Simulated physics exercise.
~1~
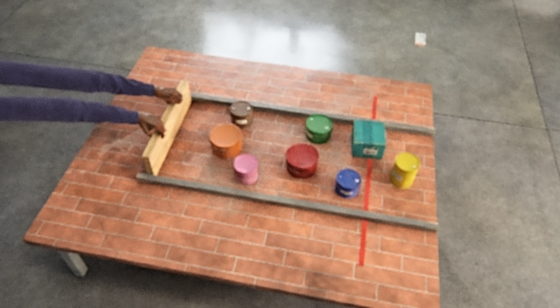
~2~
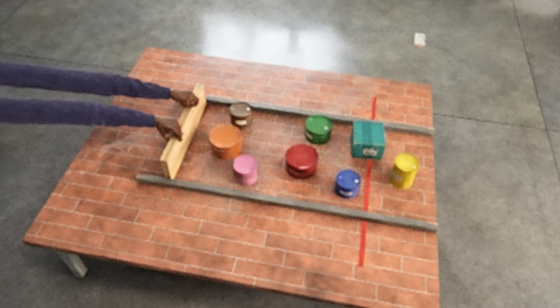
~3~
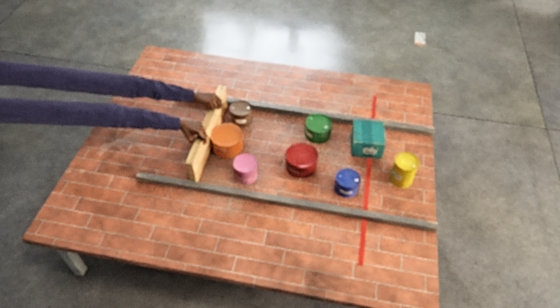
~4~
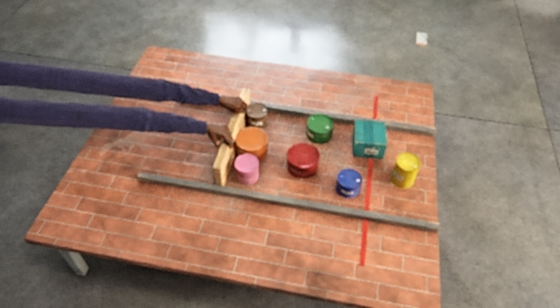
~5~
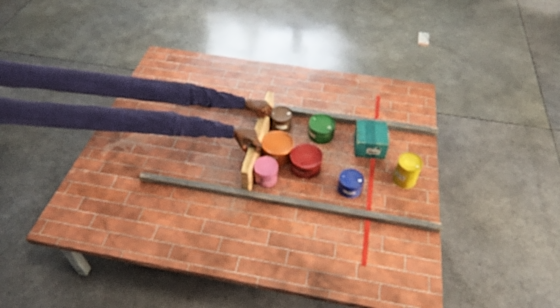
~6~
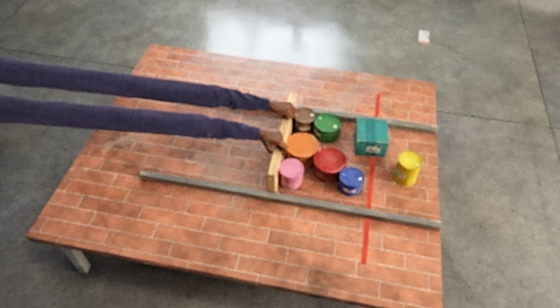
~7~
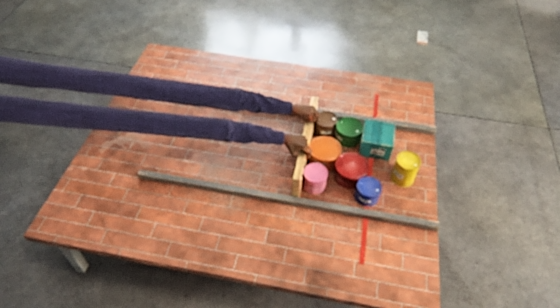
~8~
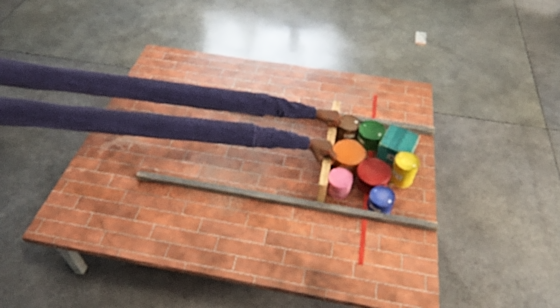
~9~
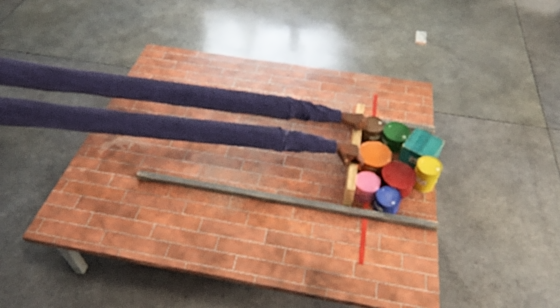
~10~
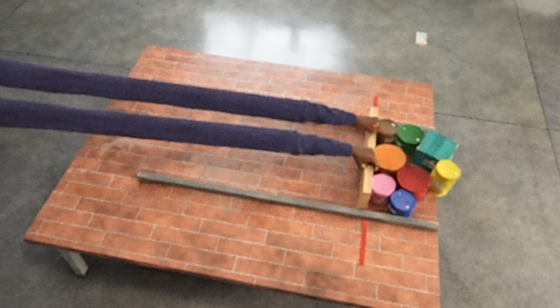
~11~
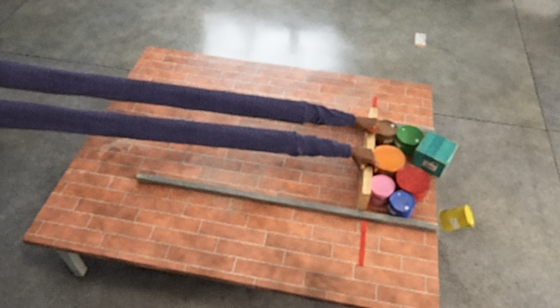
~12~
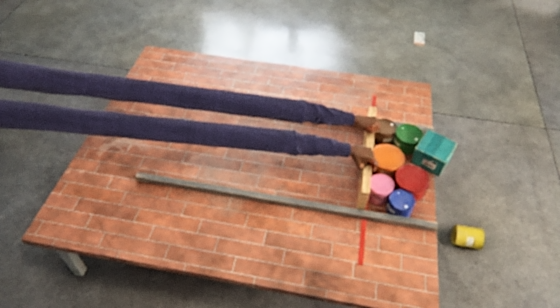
A wooden plank pushes the colourful containers right to the red line, and the yellow one falls.
